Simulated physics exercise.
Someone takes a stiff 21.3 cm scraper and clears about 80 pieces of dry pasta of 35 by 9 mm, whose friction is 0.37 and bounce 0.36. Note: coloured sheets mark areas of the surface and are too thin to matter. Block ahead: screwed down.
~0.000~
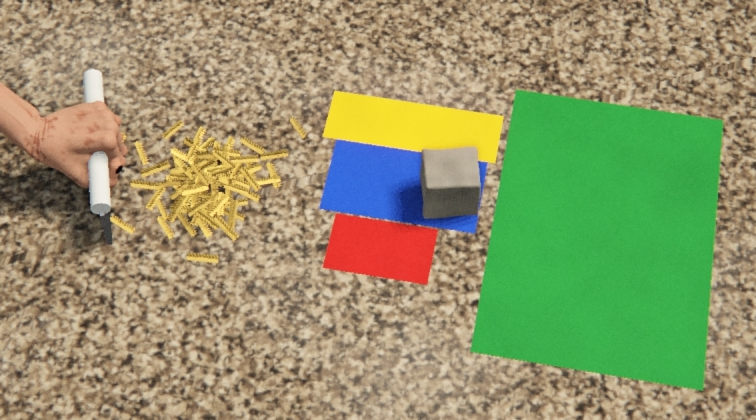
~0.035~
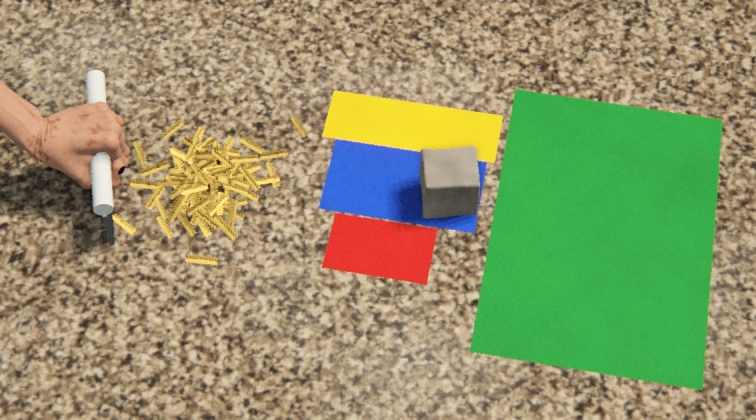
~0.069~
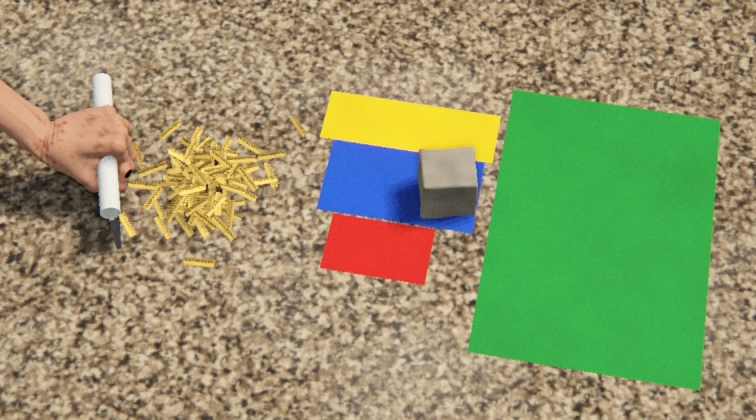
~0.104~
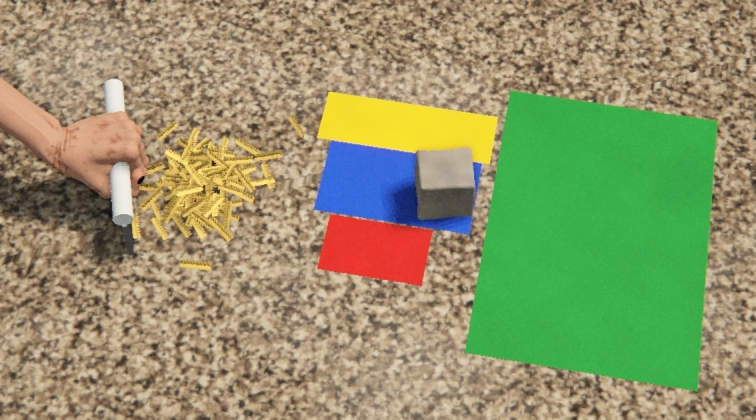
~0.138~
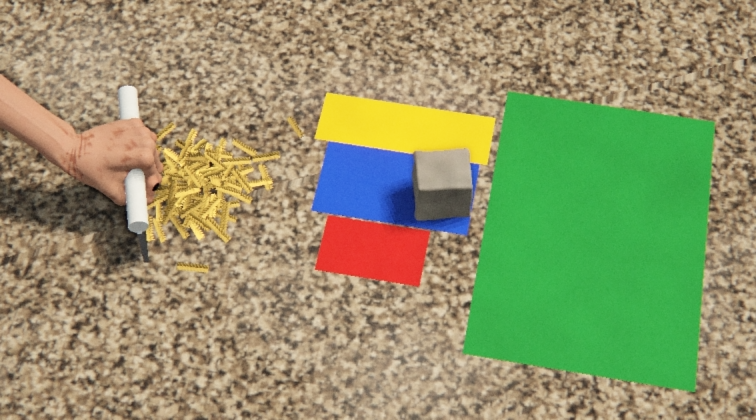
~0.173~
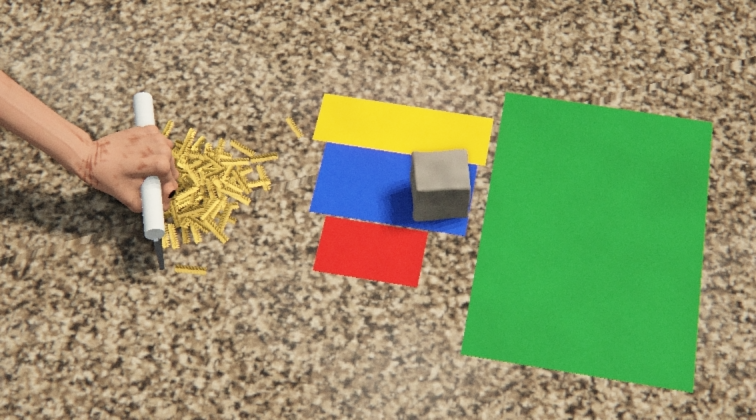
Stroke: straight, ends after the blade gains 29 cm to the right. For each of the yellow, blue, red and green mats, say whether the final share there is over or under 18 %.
Yellow mat - under; blue mat - over; red mat - over; green mat - under.
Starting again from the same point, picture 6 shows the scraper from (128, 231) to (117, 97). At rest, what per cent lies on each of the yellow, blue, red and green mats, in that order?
Final: Yellow mat = 10%, blue mat = 40%, red mat = 30%, green mat = 0%.
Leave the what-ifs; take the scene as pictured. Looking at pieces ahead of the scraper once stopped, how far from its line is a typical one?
Roughly 6 cm.
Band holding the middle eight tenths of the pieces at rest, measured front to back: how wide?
That comes to roughly 18 cm.
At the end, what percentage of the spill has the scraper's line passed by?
Roughly 10 percent.
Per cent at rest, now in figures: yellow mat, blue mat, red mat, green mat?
Yellow mat at 10 per cent; blue mat at 45 per cent; red mat at 25 per cent; green mat at 0 per cent.
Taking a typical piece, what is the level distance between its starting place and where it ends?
That comes to roughly 20 cm.
Then, at 0.37 s, scraper 22 cm from its start, spill 18 cm wide; off the mats 100 %.
Then, at 0.56 s, scraper 30 cm from its start, spill 21 cm wide; red mat 30 %, blue mat 45 %, yellow mat 5 %, off the mats 20 %.
Then, at 0.73 s, scraper 30 cm from its start, spill 21 cm wide; red mat 30 %, blue mat 45 %, yellow mat 10 %, off the mats 20 %.
In the end, at 2.7 s, red mat 25 %, blue mat 45 %, yellow mat 10 %, green mat 0 %, off the mats 20 %.
